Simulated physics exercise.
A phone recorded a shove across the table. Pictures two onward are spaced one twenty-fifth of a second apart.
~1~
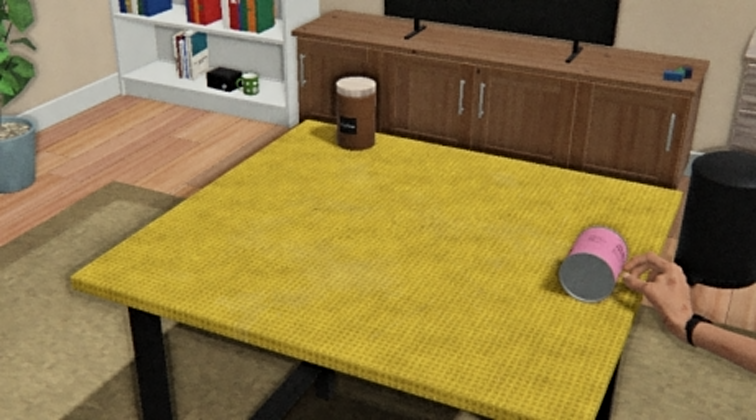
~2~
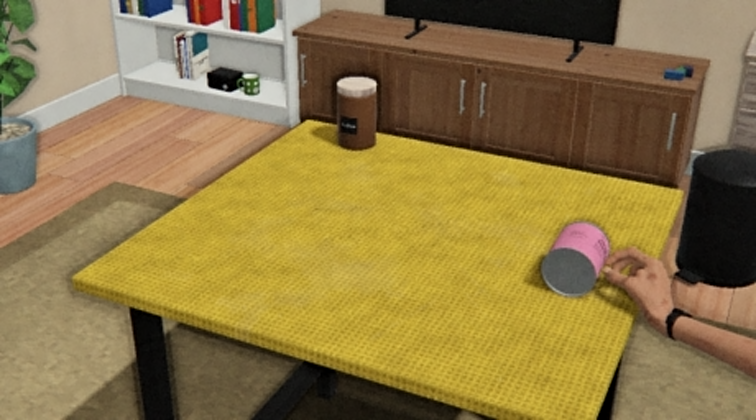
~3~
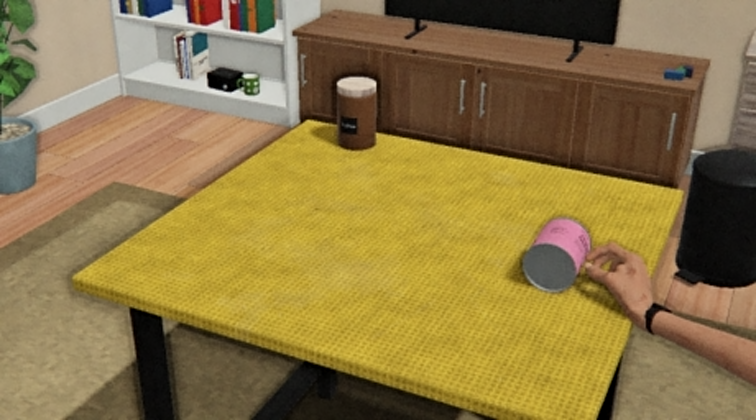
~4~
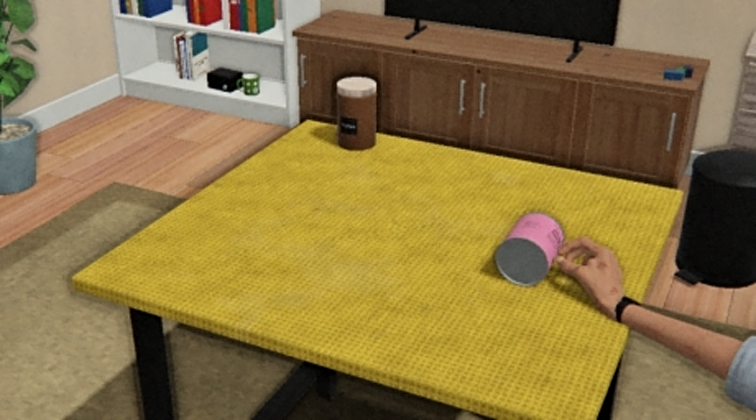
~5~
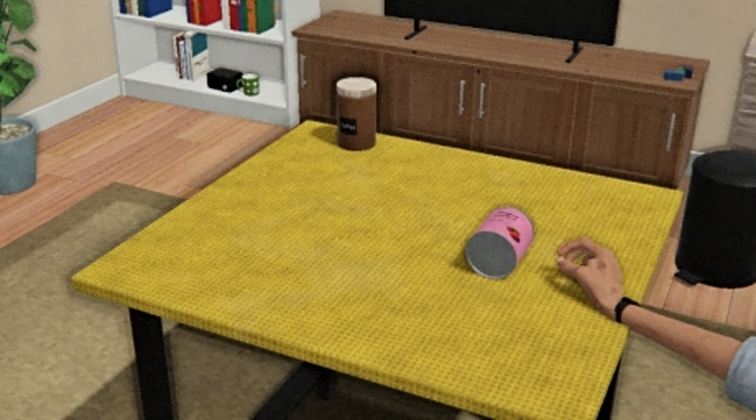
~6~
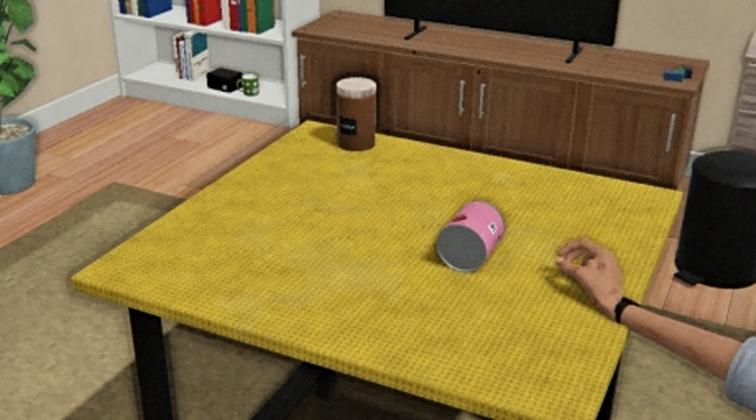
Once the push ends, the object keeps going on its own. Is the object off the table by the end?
The table loses it.
Then, 0.30 s later than the last frame, pink tin moved well along near (282, 193).
Then, 0.70 s later than the last frame, pink tin now off the table.
Then, 1.10 s later than the last frame, things are still on the move.
When it is over, off the table, pink tin.
